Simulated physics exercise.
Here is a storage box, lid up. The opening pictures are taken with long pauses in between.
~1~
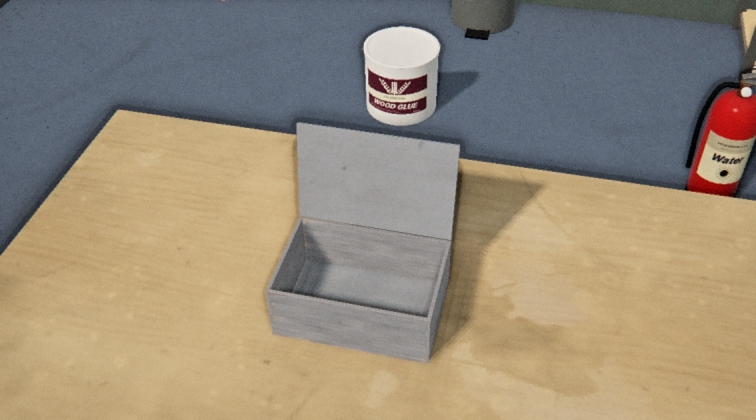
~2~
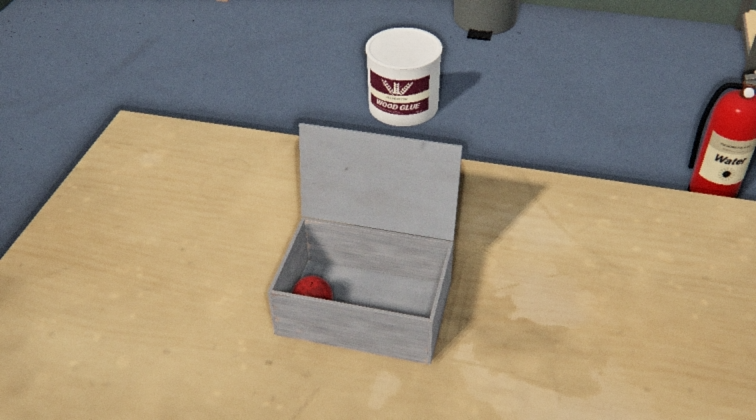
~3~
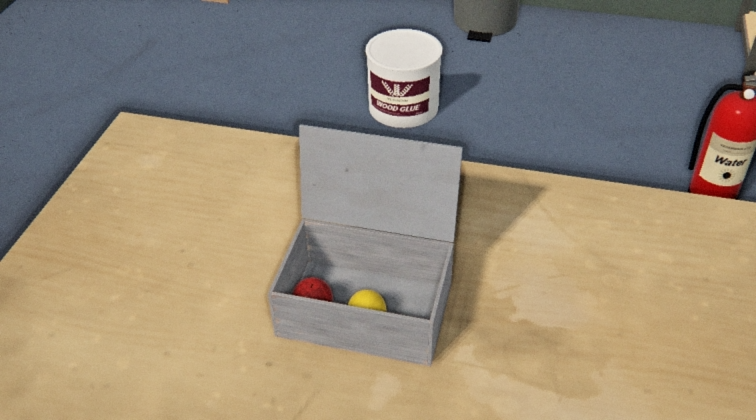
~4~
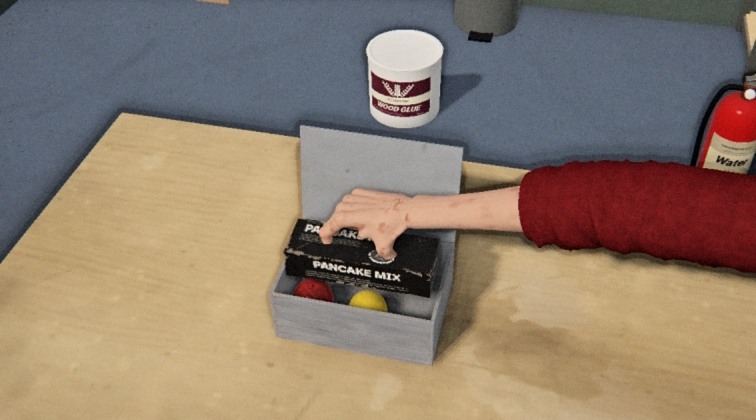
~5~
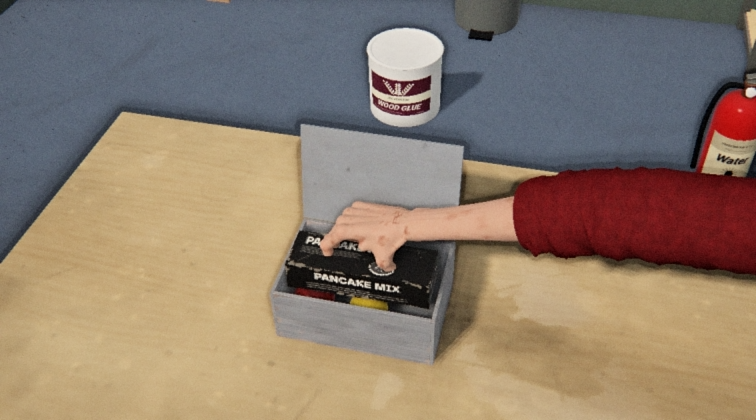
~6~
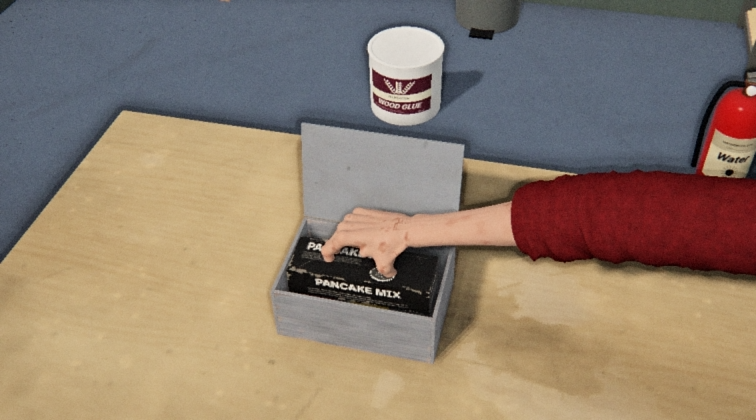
A red ball and then a yellow one appeared in the open gray box, and a red-sleeved arm reaching in from the right lowered a black pancake mix carton into it over them.
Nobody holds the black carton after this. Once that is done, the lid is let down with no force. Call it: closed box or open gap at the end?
Closed box.
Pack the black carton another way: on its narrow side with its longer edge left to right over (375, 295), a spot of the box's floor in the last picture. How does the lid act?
Lid down.
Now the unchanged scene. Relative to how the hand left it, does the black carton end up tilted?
As it turns out, the black carton changes its angle.
Then, 1.10 s later than the last frame, lid starting down; black carton on its side near (373, 269).
Then, 1.70 s later than the last frame, lid 45° above the rim; black carton on its side near (373, 269).
When it is over, lid shut; lying over in the box, black carton; the other 2 as before. End places, in pixels of the last picture, black carton near (373, 269).
